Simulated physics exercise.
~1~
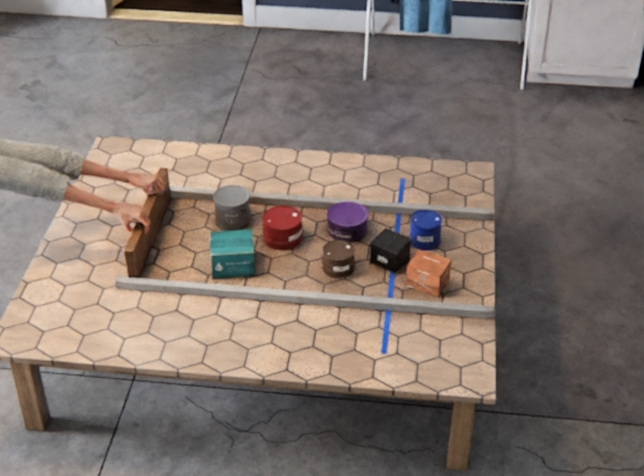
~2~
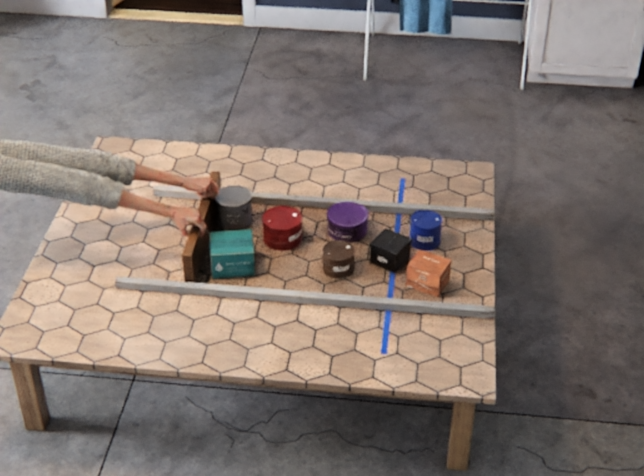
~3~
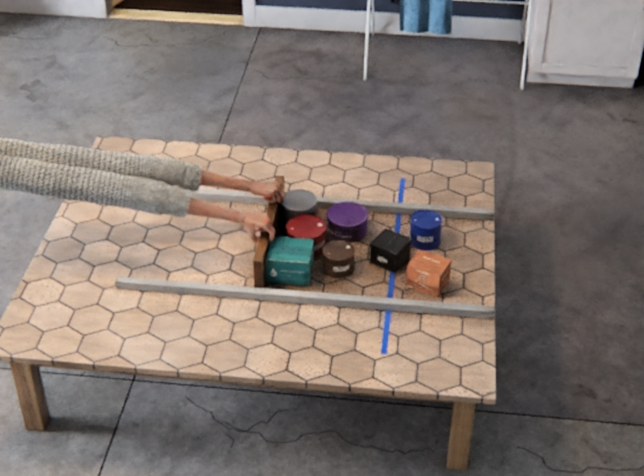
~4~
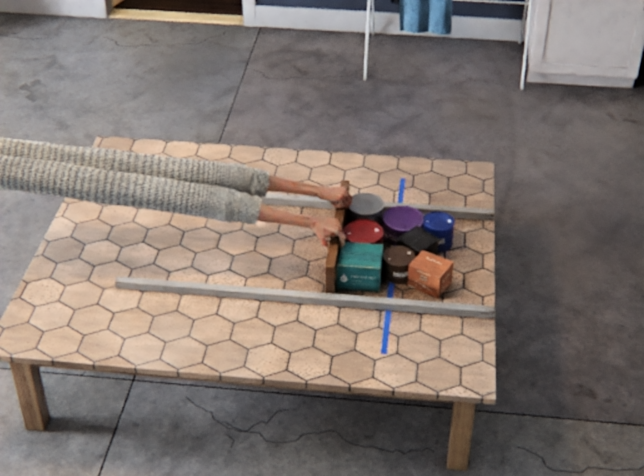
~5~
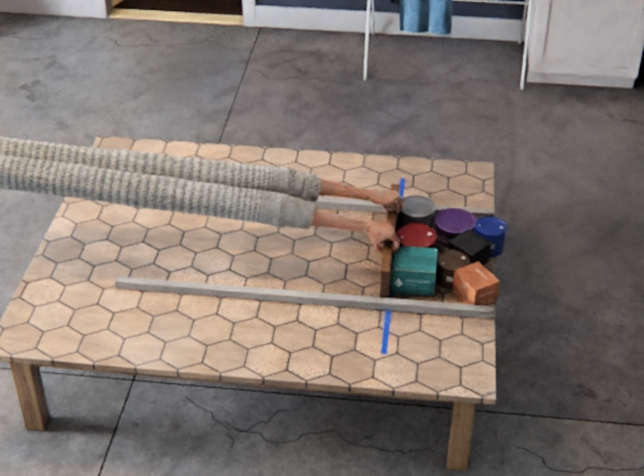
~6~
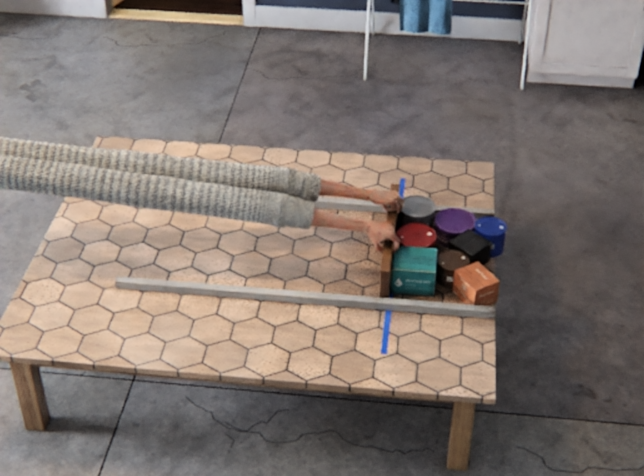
At first, two hands hold a wooden plank upright at the left of a hexagon-patterned table, with eight containers and boxes scattered between two grey rails and a strip of blue tape farther right. The hands push the plank right until it reaches the grey container and the turquoise box. It shoves them onward, and the red canister joins them. The brown canister and the rest are then swept along in a tightening cluster. The plank stops around the blue tape, leaving the group crowded at the table's right edge, with nothing fallen to the floor.
